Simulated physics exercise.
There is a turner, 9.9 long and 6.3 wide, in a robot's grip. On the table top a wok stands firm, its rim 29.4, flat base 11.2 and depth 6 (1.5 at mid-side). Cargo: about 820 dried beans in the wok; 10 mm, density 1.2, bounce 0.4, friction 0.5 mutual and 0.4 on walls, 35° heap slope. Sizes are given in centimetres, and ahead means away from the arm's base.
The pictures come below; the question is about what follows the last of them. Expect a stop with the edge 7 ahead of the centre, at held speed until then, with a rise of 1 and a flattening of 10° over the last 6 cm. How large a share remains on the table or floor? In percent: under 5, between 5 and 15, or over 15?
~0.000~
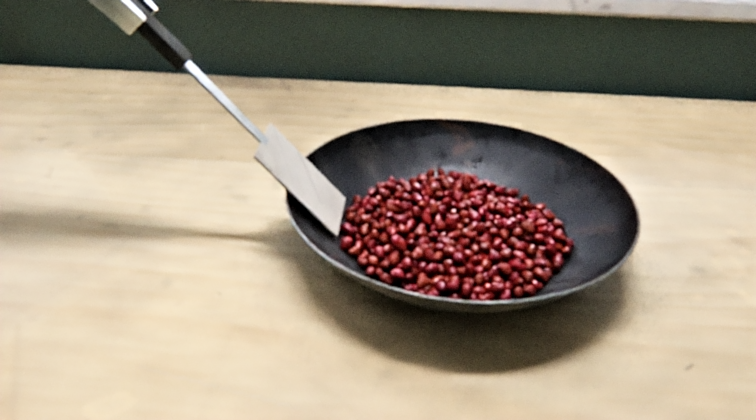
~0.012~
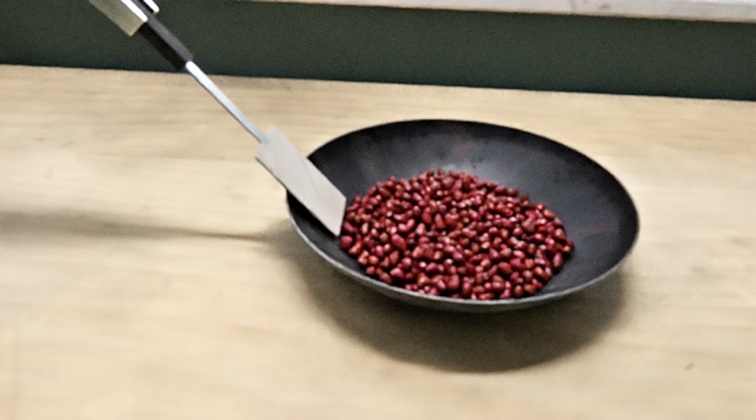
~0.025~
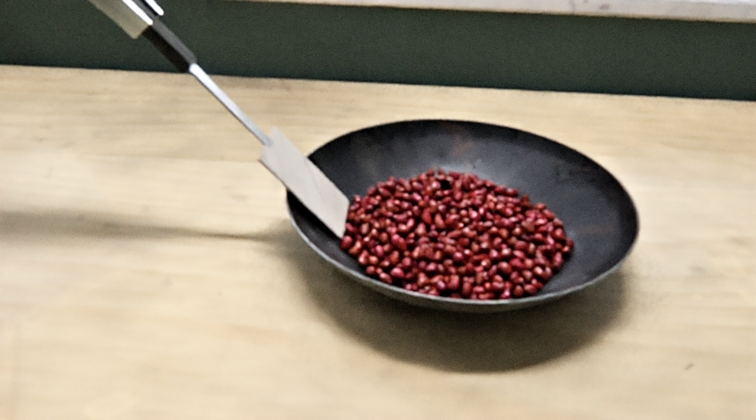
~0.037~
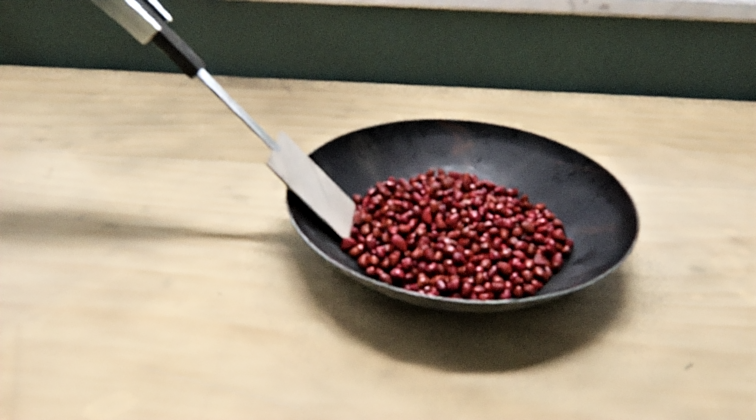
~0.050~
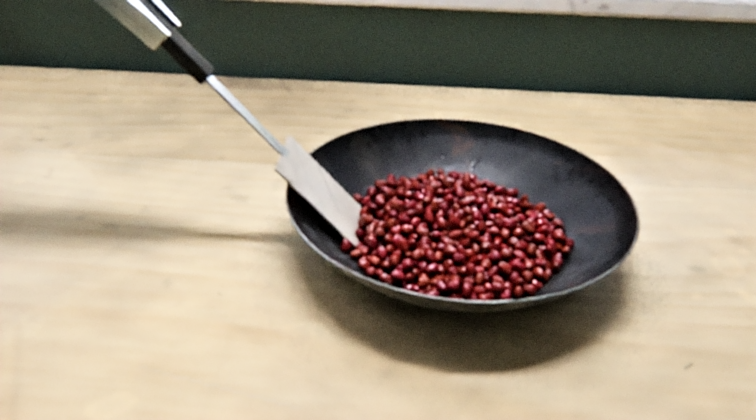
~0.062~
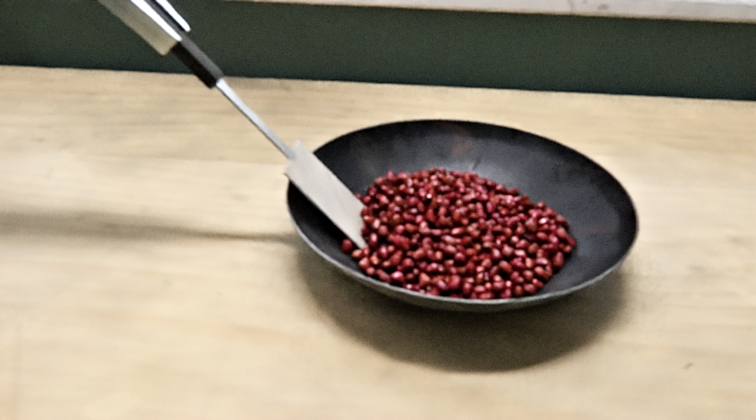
Under 5 percent.
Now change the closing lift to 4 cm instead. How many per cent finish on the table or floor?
Close to 0 in a hundred.
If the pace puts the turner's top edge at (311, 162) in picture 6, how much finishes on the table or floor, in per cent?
My guess is around 5 percent.
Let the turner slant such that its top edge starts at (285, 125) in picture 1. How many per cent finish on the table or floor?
About 5 per cent.
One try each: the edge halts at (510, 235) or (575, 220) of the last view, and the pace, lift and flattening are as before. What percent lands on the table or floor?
Try 1: Approx. 0 %; try 2: Approx. 15 %.
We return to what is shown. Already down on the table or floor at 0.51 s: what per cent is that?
It works out to about 2 in a hundred.
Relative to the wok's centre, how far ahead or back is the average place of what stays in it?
About 4.5 centimetres ahead.
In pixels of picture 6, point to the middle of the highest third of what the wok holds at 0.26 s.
Roughly pixel (545, 216).
By 0.16 s, sloping 48°, highest piece 5 above the table; 819 in the wok.
By 0.26 s, sloping 44°, highest piece 6 above the table; 819 in the wok.
By 0.51 s, sloping 38°, highest piece 7 above the table; 803 in the wok, 13 on the table or floor, 3 on the blade or in flight.
By 1.56 s, sloping 38°, highest piece 7 above the table; 803 in the wok, 16 on the table or floor.
Final count, 803 in the wok, 16 on the table or floor. That is 2 % on the table or floor.
